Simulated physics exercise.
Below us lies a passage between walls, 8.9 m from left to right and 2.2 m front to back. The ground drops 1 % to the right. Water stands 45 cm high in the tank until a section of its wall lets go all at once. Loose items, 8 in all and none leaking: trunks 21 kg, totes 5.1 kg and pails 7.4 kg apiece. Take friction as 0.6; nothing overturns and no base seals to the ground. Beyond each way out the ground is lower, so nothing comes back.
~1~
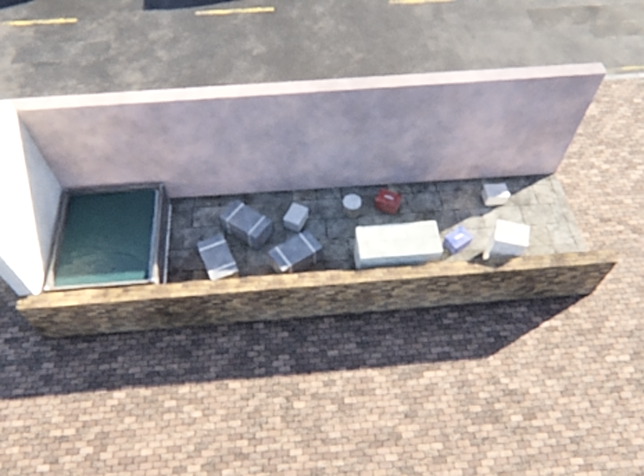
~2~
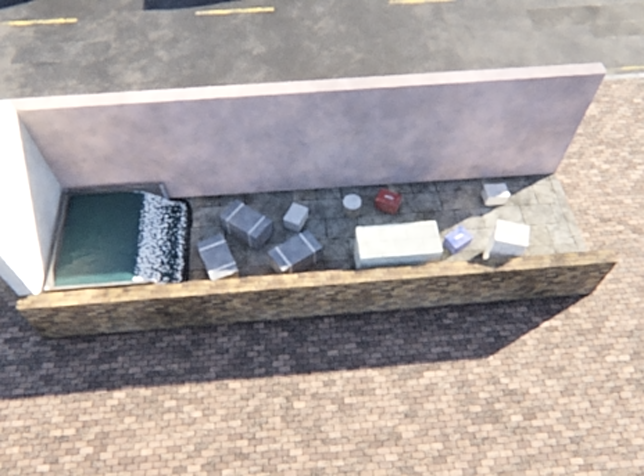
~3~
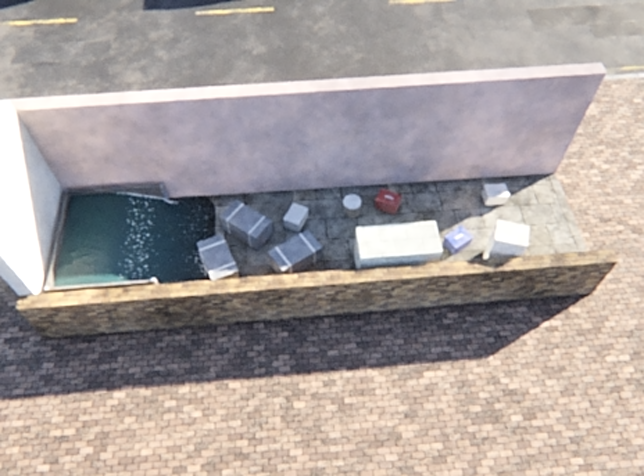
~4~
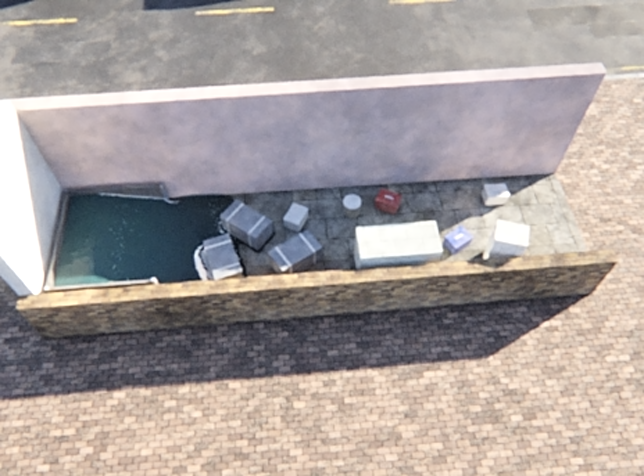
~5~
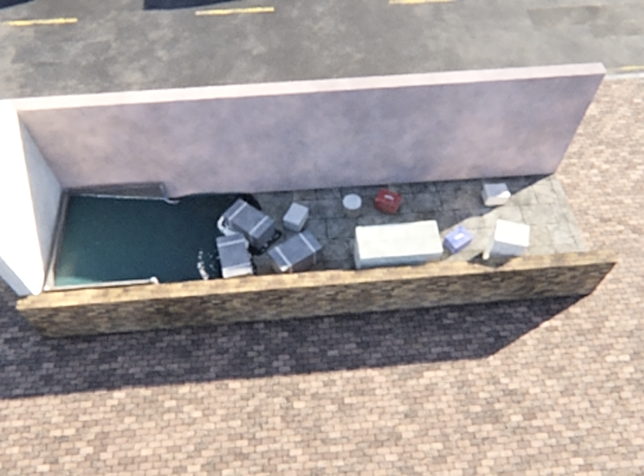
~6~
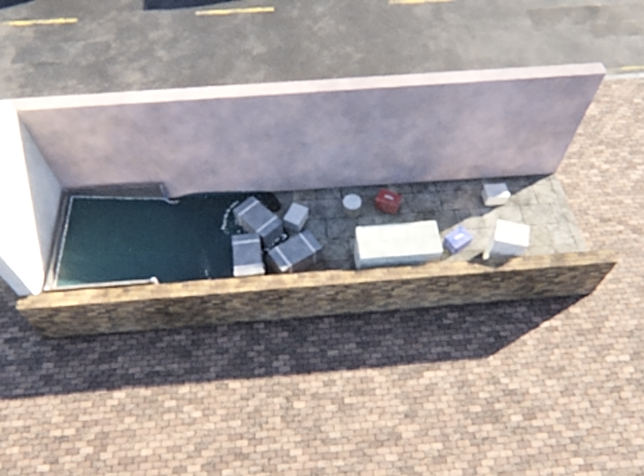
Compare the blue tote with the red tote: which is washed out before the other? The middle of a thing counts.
It is the red one that leaves first.
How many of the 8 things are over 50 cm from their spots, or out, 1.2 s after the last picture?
By then 5.
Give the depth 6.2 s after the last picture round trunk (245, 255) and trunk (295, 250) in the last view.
About 6 and 4 cm.
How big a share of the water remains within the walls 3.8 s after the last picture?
About 84 per cent.
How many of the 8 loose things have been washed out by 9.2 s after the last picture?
I count 5.
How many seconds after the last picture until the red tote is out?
Near 3.0 s.
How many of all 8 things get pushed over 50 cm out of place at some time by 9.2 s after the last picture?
7 of them.
Then, 1.2 s after the last picture the blue tote is near (459, 237), 0.0 m from its start, aground; the red tote is near (407, 200), 0.3 m from its start, aground; 0 of 8 are out; 4 afloat.
Then, 3.8 s after the last picture the blue tote is near (462, 260), 0.5 m from its start, afloat; the red tote has gone out (3.1 s after the last picture); 5 of 8 are out; 2 afloat.
Then, 6.2 s after the last picture the blue tote is near (466, 259), 0.5 m from its start, afloat; the red tote has gone out (3.1 s after the last picture); 5 of 8 are out; 2 afloat.
Then, 9.2 s after the last picture the blue tote is near (454, 247), 0.2 m from its start, aground; the red tote has gone out (3.1 s after the last picture); 5 of 8 are out; 0 afloat.
